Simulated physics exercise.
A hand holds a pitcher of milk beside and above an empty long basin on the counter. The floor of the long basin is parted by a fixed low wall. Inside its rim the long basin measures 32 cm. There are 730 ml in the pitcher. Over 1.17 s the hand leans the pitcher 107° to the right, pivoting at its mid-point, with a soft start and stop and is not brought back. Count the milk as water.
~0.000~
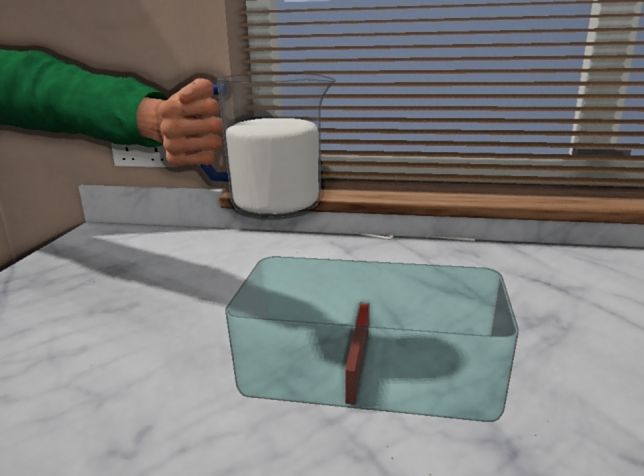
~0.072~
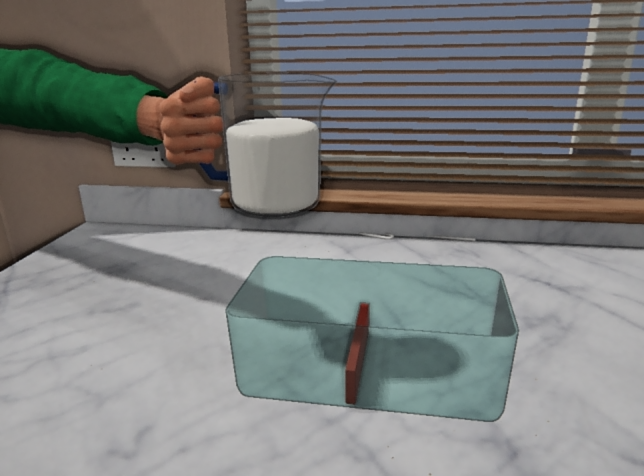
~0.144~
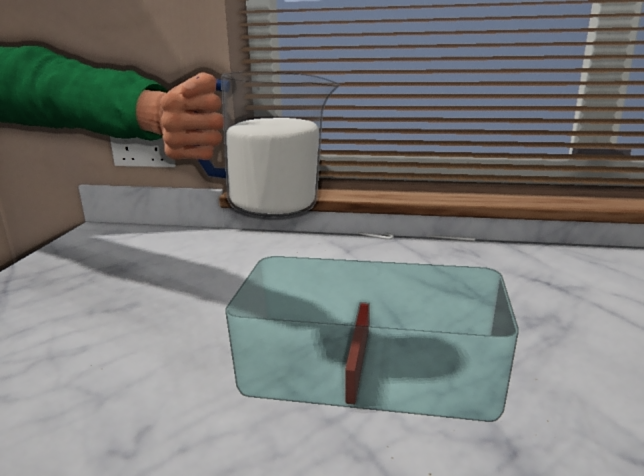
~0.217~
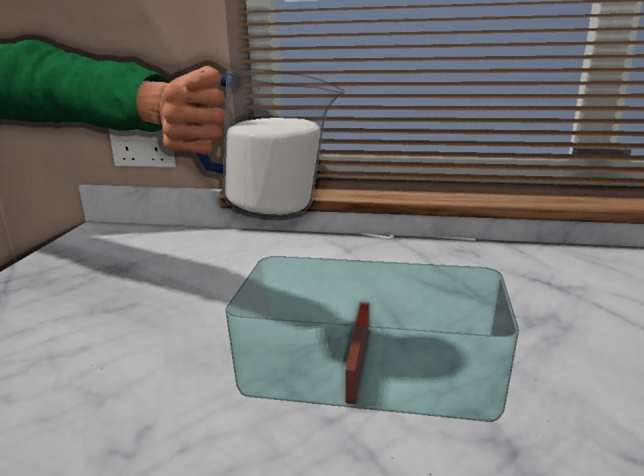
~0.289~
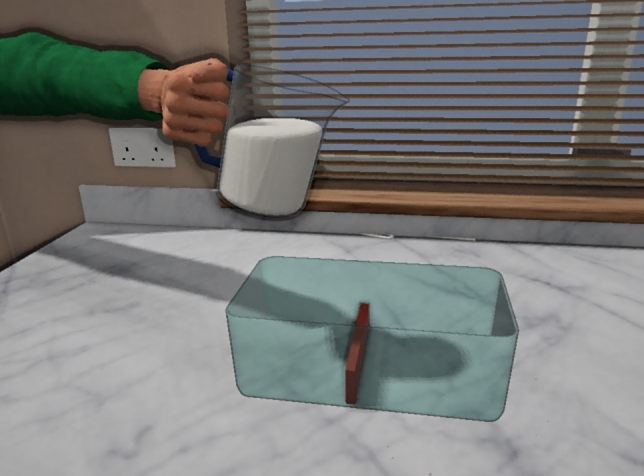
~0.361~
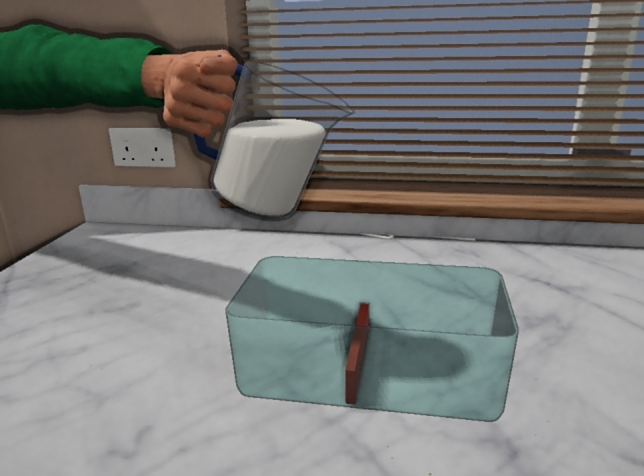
To begin with, a hand in a green sleeve holds a clear pitcher of milk upright, above and behind an empty, see-through long basin with a low reddish wall inside. The hand then gradually leans the pitcher to the right, the milk shifting within it, while the basin stays still.
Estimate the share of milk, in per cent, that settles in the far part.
Roughly 91 per cent is past the wall.
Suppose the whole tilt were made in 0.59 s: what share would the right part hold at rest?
Then about 90 per cent.
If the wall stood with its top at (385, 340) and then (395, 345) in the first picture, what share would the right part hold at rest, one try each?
First 80, then 65 per cent.
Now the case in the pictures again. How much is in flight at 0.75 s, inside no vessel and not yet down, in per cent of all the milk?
Some 12 per cent.
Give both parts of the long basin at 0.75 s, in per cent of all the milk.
Near 0 on the left, 0 on the right.
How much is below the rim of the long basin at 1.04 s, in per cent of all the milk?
About 44 per cent.
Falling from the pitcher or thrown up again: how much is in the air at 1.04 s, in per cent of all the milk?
About 26 per cent.
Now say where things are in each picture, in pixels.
In the first picture, tilt 0°; pouring edge (335, 79); surface from (231, 126) to (318, 127); the long basin's rim runs from (245, 284) to (508, 301); the wall's top is at (358, 335).
In the second picture, tilt 1°; pouring edge (337, 80); surface from (231, 126) to (318, 126).
In the third picture, tilt 4°; pouring edge (340, 84); surface from (231, 126) to (319, 127).
In the fourth picture, tilt 9°; pouring edge (344, 90); surface from (232, 126) to (321, 127).
In the fifth picture, tilt 15°; pouring edge (350, 100); surface from (232, 127) to (322, 128).
In the sixth picture, tilt 23°; pouring edge (355, 112); surface from (229, 138) to (325, 129).
Then, 0.75 s in, the tilt is 77° and 88 per cent is still to pour, 0 is left of the wall and 0 right of it.
Then, 1.04 s in, the tilt is 104° and 30 per cent is still to pour, 0 is left of the wall and 44 right of it.
Then, 1.34 s in, the tilt is 107° and 3 per cent is still to pour, 5 is left of the wall and 85 right of it.
Then, 1.67 s in, the tilt is 107° and 0 per cent is still to pour, 7 is left of the wall and 91 right of it.
Finally, 7 per cent lies left of the wall, 91 right of it and 2 outside.
